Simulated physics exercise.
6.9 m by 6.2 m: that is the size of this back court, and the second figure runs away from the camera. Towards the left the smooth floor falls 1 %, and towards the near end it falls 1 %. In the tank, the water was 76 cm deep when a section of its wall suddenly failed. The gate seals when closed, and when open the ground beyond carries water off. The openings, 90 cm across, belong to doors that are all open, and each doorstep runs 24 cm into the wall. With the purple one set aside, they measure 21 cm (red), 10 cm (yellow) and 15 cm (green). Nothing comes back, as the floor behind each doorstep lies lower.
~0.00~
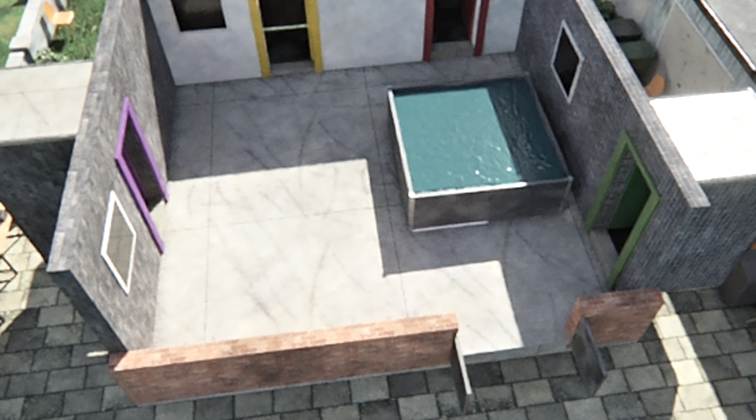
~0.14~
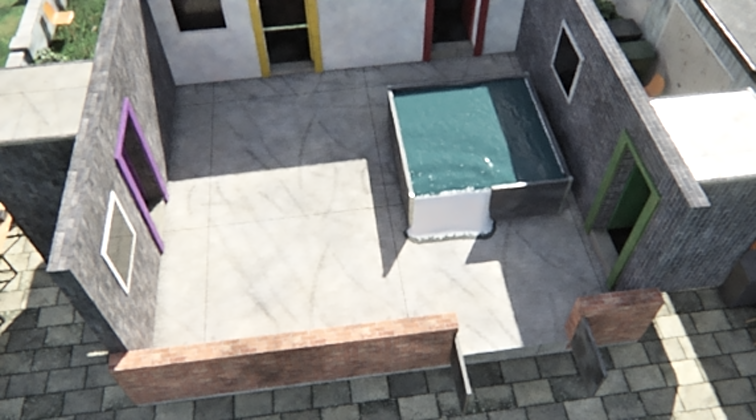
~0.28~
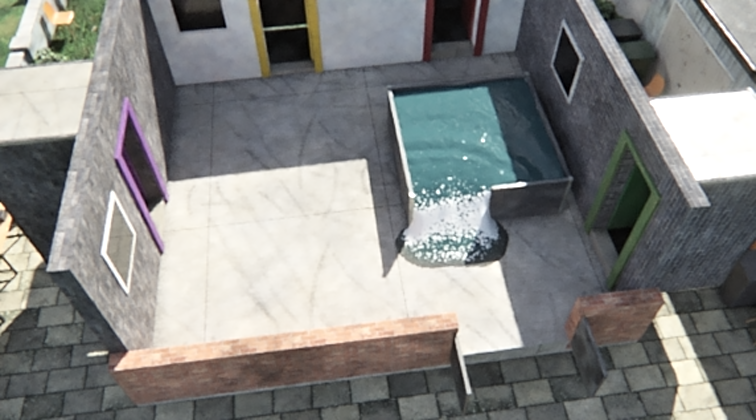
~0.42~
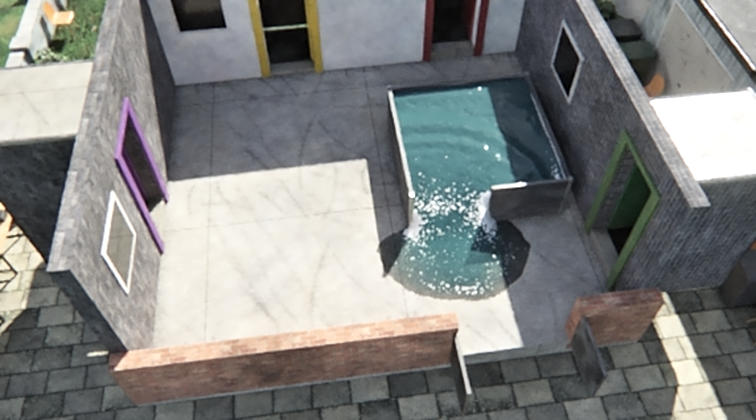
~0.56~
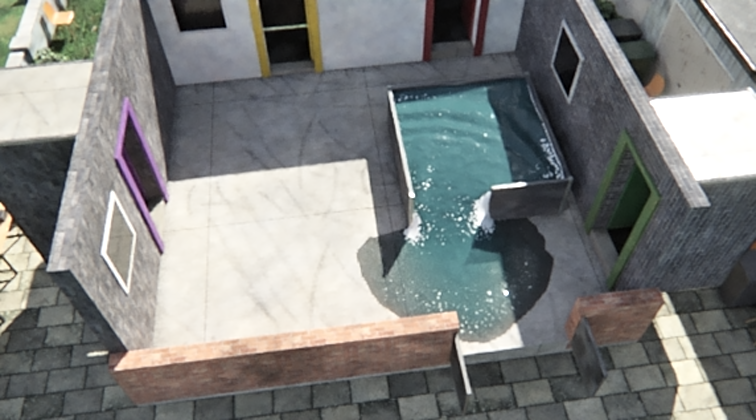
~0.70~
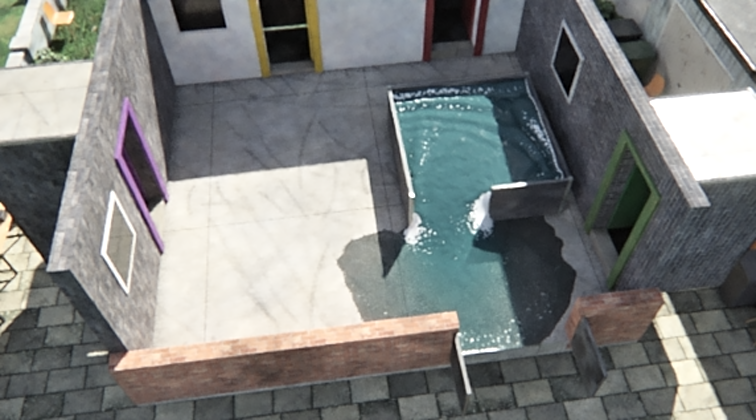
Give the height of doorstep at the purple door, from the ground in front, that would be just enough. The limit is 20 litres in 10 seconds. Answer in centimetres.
Close to 6.5 cm.
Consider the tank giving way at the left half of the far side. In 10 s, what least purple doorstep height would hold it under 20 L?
Then the minimum is about 8.5 cm.
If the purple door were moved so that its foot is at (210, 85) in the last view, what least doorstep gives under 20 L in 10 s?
Something near 10.5 cm.
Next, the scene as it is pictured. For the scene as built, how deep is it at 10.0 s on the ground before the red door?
Some 2.5 cm.
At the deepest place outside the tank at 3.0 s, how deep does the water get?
Around 37 centimetres.
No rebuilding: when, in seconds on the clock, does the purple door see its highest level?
Crest at t of about 4.5 s.
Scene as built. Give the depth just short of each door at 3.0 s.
Depths in cm: Green 5, purple 4, yellow 0, red 0.
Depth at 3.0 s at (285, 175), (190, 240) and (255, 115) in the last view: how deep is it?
Respectively 0 cm, 4 cm and 0 cm.
After 1.4 s water covers 20 % of the floor, deepest (44 cm) near (428, 343); it has not reached the purple door.
After 3.0 s water covers 35 % of the floor, deepest (37 cm) near (151, 379); 4 cm at the purple door, 0 litres in over its 16 cm doorstep.
After 10.0 s water covers 100 % of the floor, deepest (14 cm) near (151, 379); 7 cm at the purple door, 0 litres in over its 16 cm doorstep.
At the purple door as built, the water arrived by 2.9 s and peaked near 11 cm at 4.4 s.
Run again over the same 10 s with other heights there, 26 litres in over 6 cm, 9 litres over 8 cm. The limit of 20 litres is kept from about 6.5 cm up.
